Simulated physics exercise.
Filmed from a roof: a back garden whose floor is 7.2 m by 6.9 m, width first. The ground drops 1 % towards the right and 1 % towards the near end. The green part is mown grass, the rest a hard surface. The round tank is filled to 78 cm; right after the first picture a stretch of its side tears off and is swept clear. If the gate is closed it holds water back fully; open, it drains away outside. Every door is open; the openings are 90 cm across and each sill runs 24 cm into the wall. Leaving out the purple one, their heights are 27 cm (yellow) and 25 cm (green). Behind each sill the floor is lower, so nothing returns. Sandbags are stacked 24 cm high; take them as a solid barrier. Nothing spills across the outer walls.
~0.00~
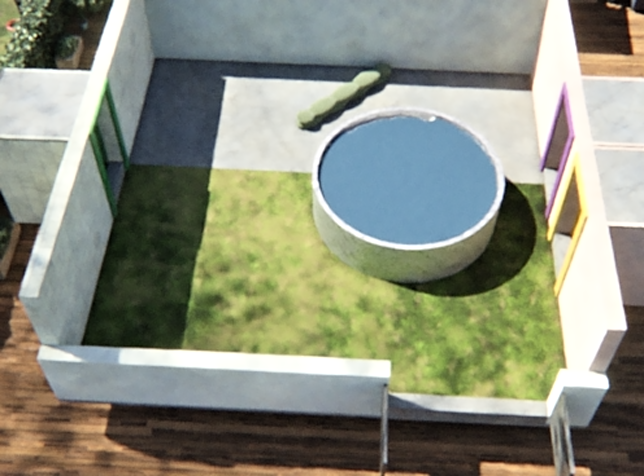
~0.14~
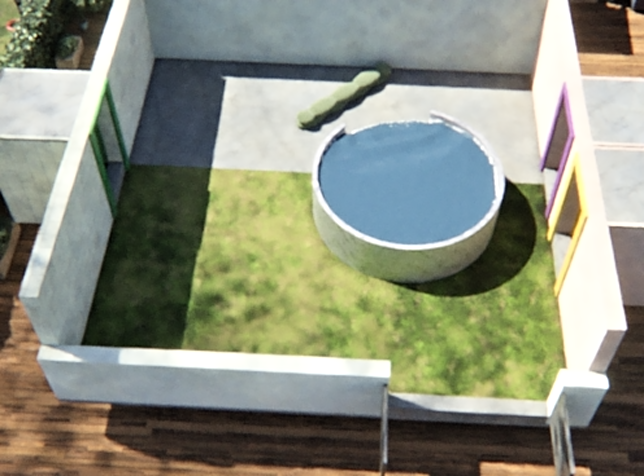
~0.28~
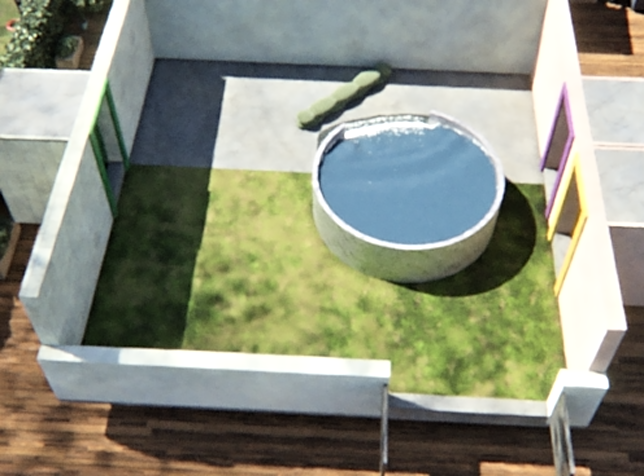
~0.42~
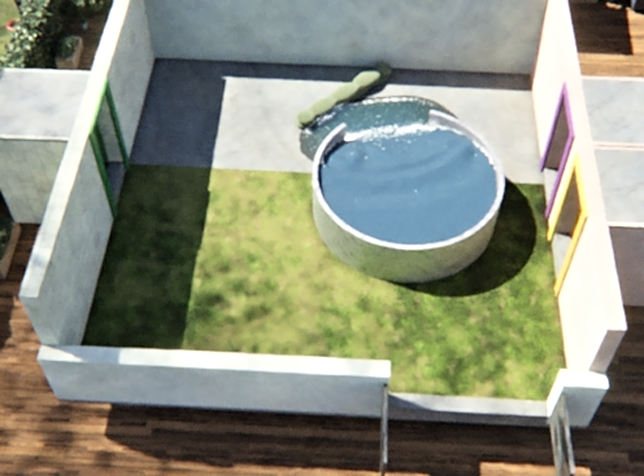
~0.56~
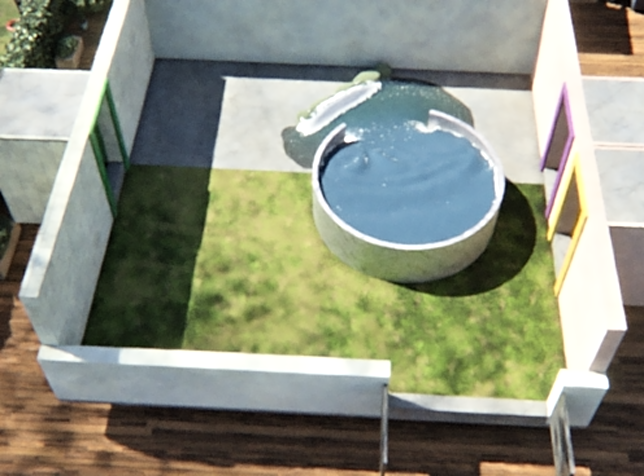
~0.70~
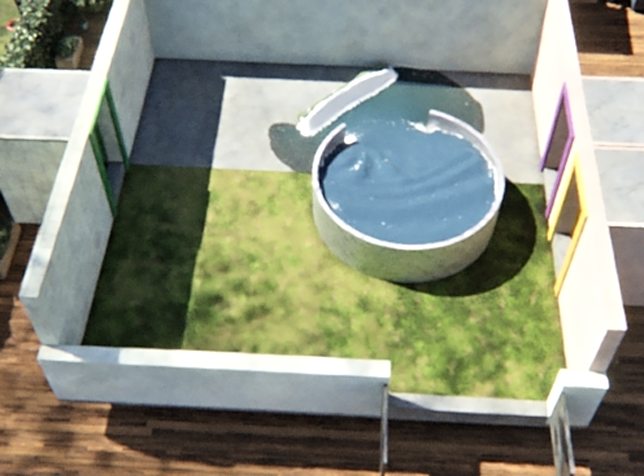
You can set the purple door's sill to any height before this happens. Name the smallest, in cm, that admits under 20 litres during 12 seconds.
Some 19 cm above the ground.
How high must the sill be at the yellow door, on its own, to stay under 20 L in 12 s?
About 12.5 cm at yellow.
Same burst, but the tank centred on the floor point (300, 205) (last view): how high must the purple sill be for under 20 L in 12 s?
Then roughly 7.0 cm.
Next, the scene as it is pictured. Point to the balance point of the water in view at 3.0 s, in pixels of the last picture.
Around (391, 155).
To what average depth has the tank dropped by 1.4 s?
Roughly 56 cm on average.
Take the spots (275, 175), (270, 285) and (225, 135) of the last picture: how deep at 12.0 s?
About 5, 9 and 5 cm.
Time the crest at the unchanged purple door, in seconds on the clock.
Near 7.0 s.
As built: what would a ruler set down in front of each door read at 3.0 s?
In cm: Purple 11, yellow 1, green 1.
After 1.4 s water covers 25 % of the floor, deepest (56 cm) near (408, 77); it has not reached the purple door.
After 3.0 s water covers 55 % of the floor, deepest (48 cm) near (523, 82); 11 cm at the purple door, 0 litres in over its 13 cm sill.
After 12.0 s water covers 95 % of the floor, deepest (14 cm) near (533, 167); 13 cm at the purple door, 73 litres in over its 13 cm sill.
At the purple door as built, the water arrived by 2.5 s and peaked near 20 cm at 6.8 s.
With a sill of 16 cm, 44 litres would have come in within the 12 s; with 21.5 cm, 11 litres. So under 20 litres takes about 19 cm.
